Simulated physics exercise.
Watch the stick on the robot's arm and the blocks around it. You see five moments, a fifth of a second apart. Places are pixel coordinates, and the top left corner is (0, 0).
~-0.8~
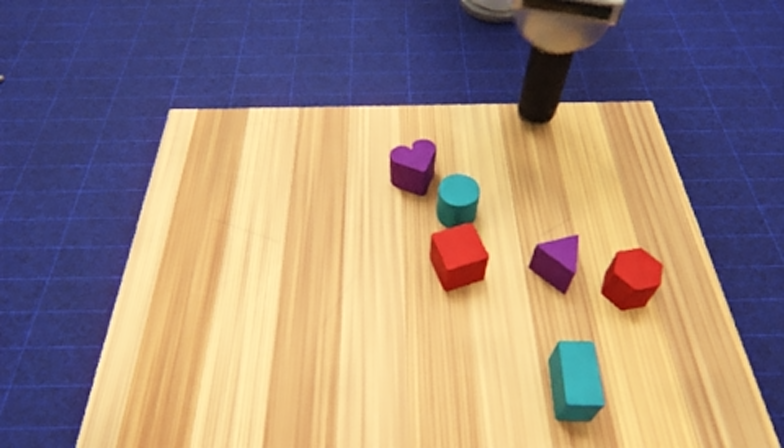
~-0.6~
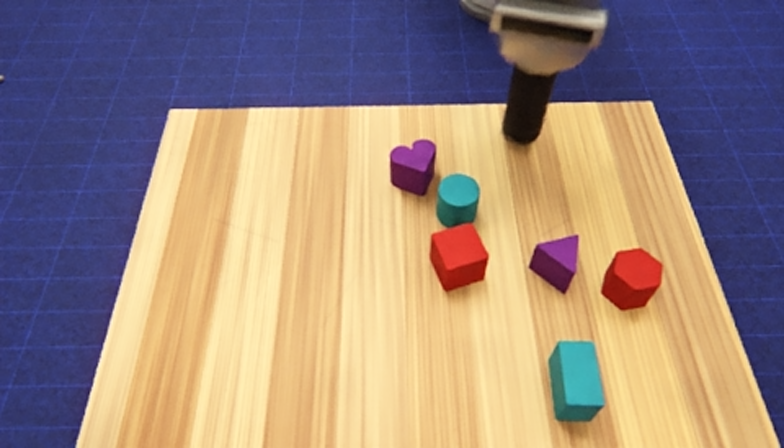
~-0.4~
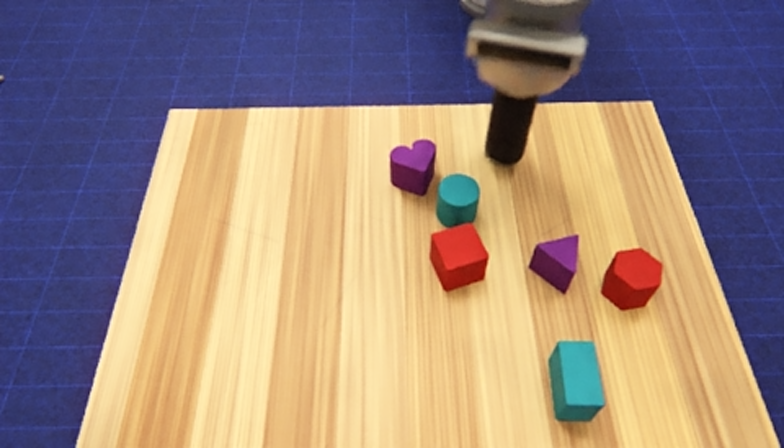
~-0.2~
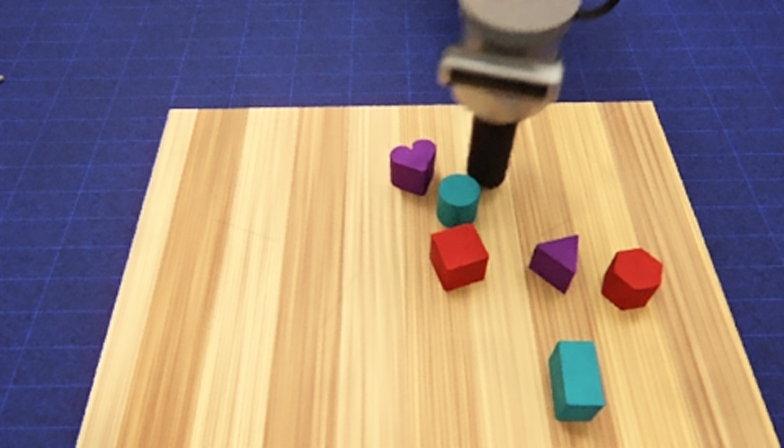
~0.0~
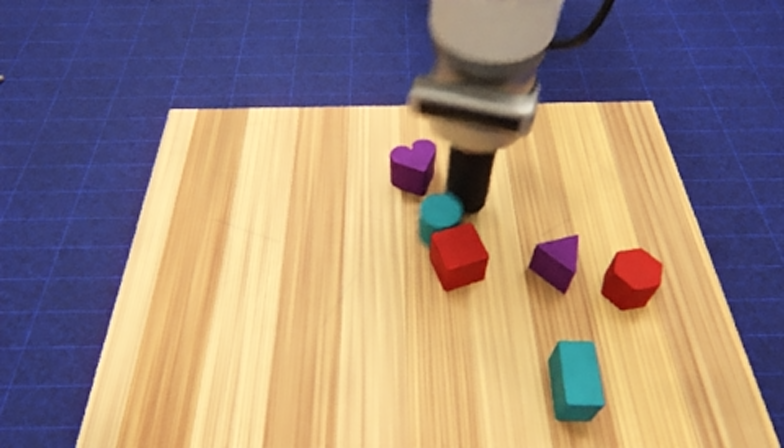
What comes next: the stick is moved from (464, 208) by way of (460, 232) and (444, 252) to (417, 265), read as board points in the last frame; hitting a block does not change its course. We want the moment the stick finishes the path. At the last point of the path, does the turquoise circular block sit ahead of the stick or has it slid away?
By the time the path ends, the turquoise circular block is still sitting right in front of the stick.
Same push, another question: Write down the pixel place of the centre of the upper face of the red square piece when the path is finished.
I think it will end close to (446, 285).
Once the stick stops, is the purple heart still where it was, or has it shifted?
By the time the path is finished, it has hardly shifted at all.
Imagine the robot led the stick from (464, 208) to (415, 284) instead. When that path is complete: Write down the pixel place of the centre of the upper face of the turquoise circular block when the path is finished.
At the end it should sit near (369, 257).
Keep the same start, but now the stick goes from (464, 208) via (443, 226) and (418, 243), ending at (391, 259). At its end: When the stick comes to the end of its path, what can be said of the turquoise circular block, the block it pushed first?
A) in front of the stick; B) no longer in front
Letter A.
What follows on the original path. Halfway along, stick at (454, 236); turquoise circular block at (413, 229); red square piece at (455, 266), turned 15° anticlockwise.
At the end, stick at (417, 257); purple heart in place; turquoise circular block at (373, 237); red square piece at (446, 285), turned 55° anticlockwise.
